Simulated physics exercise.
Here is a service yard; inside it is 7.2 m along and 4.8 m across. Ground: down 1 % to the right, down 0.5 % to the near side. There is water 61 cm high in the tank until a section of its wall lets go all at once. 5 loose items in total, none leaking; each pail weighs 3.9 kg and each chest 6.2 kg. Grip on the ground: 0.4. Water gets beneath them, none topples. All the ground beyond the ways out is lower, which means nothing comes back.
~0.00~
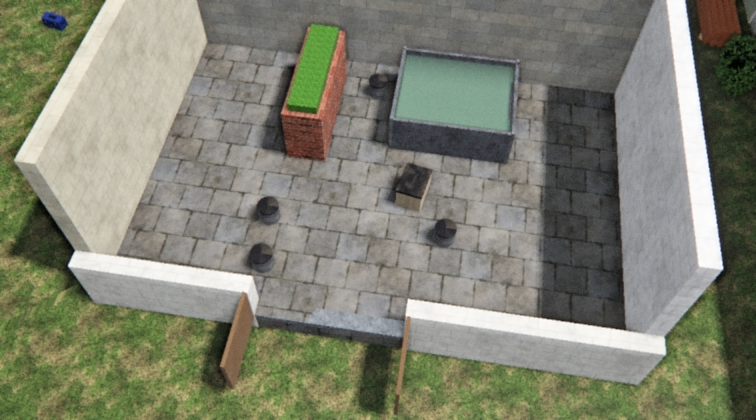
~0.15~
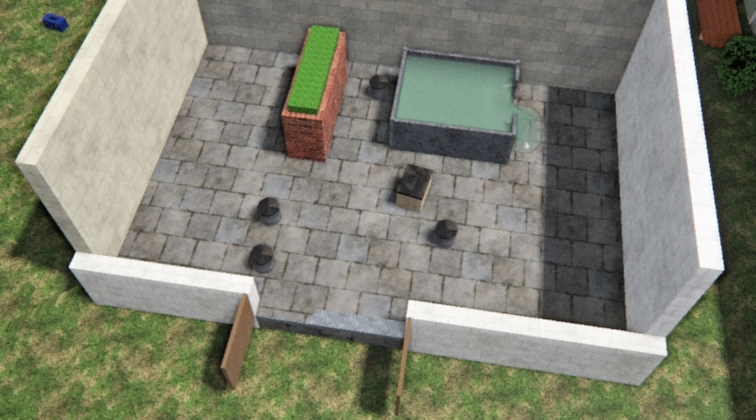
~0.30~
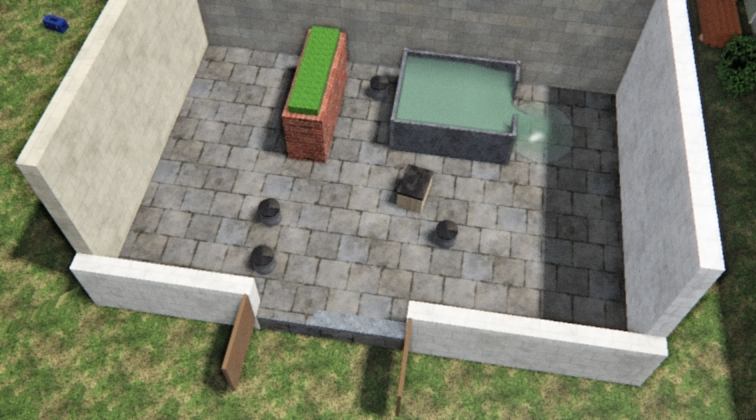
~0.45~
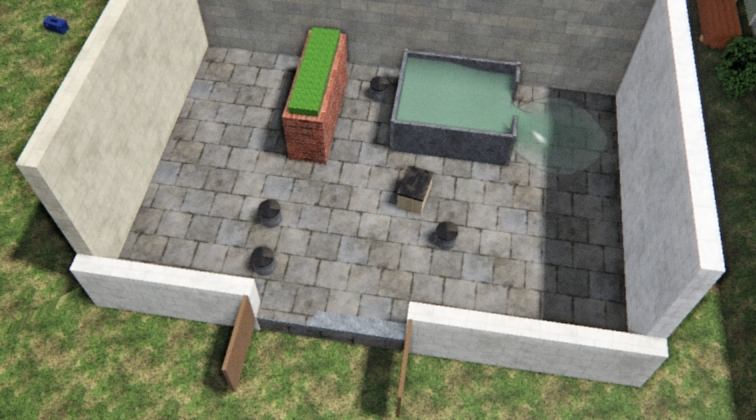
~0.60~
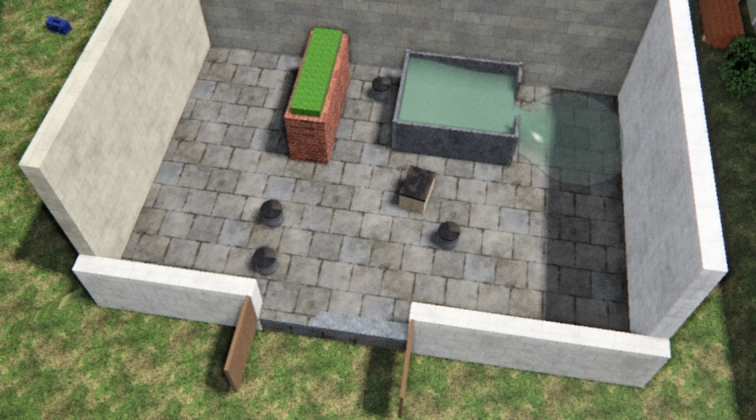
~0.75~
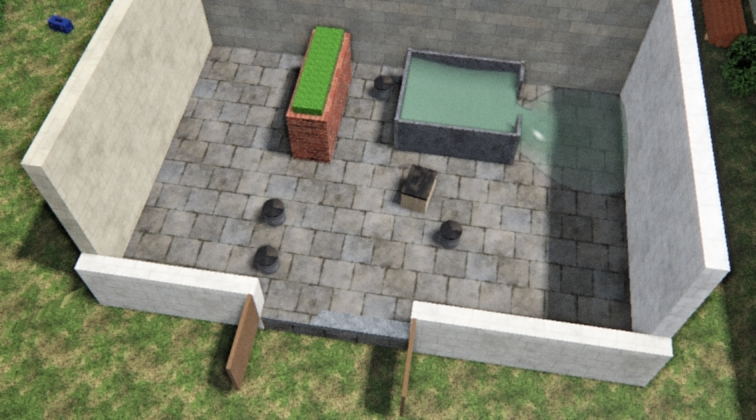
A walled paved yard with a raised grey tank leaking water from its right side, the pale puddle spreading towards the right wall.
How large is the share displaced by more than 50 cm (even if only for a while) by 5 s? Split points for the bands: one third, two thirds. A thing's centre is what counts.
My call: Under one third.
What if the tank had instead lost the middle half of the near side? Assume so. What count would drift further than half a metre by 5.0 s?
In that case 3 of them.
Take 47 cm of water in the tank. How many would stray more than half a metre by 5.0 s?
You'd get 0 in that case.
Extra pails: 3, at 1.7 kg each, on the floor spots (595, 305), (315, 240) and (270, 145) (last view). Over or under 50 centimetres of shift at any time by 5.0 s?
Order as given: Goes farther, stays inside it, stays inside it.
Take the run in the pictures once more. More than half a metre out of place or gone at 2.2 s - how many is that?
By my reckoning, 0.
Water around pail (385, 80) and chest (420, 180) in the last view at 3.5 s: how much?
0 and 0 cm.
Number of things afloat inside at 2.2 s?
By my count, 0.
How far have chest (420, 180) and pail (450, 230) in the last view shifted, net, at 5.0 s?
In turn: 0 cm, 0 cm.
After 1.1 s 0 of 5 are over 50 cm from their spots; 0 afloat.
After 2.2 s 0 of 5 are over 50 cm from their spots; 0 afloat.
After 3.5 s 0 of 5 are over 50 cm from their spots; 0 afloat.
After 5.0 s 0 of 5 are over 50 cm from their spots, and 0 have been at some point; 0 afloat.
